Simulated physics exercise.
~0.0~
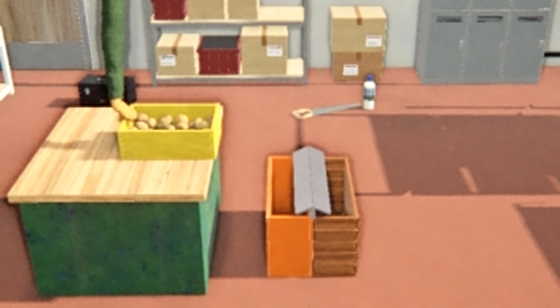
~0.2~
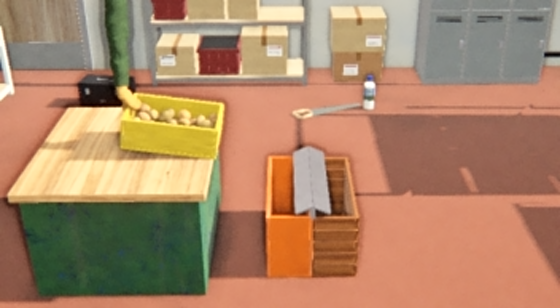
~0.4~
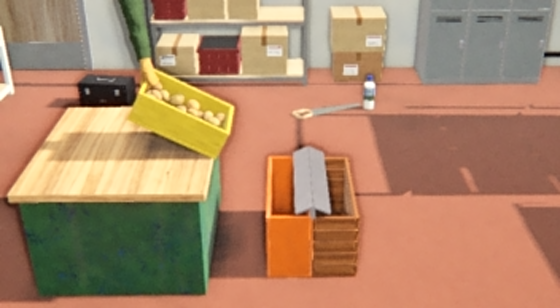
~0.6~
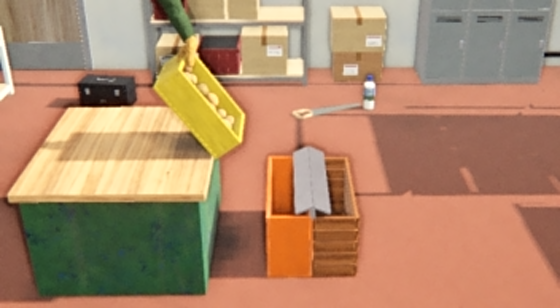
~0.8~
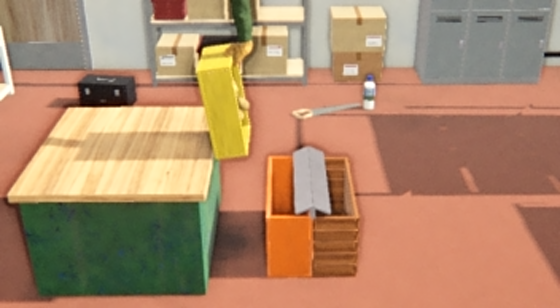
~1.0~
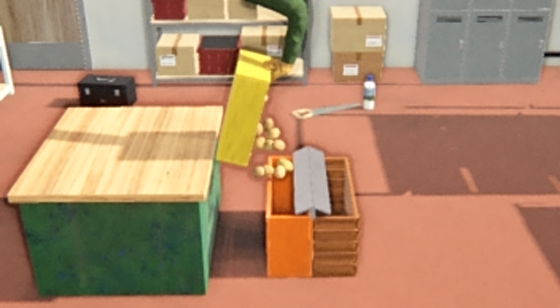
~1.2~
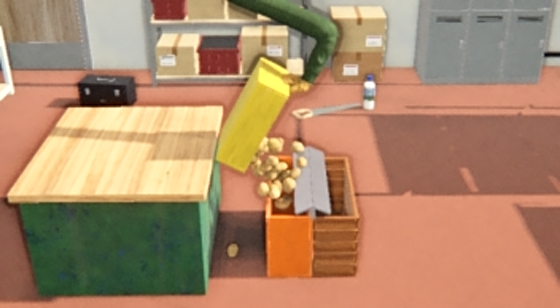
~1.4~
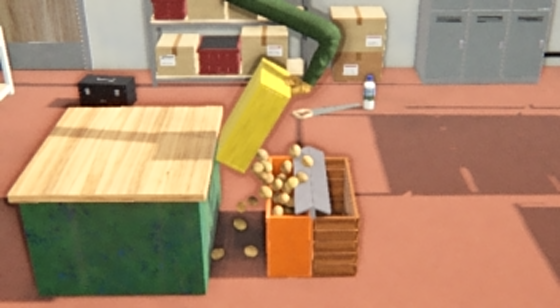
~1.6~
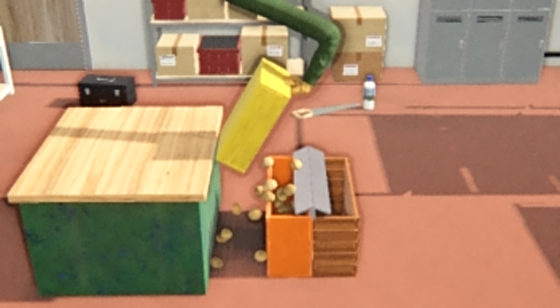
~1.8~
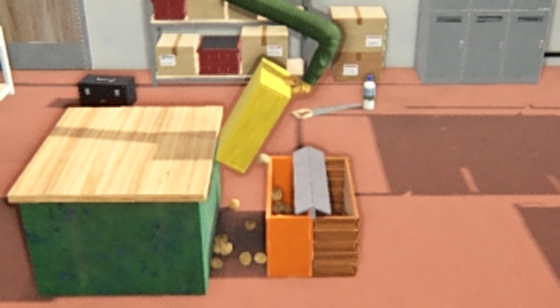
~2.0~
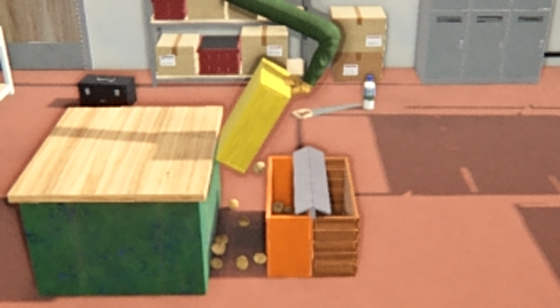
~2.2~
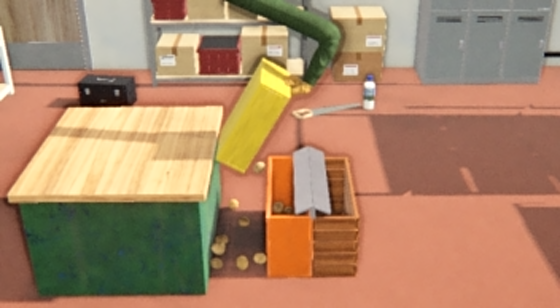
The footage shows a green arm tipping a yellow box of small, round tan pieces off a wooden-topped bench until it hangs steeply angled, spilling them toward an orange trough joined to a wooden bin; many drop into the trough, while several end up on the floor beside the bench.
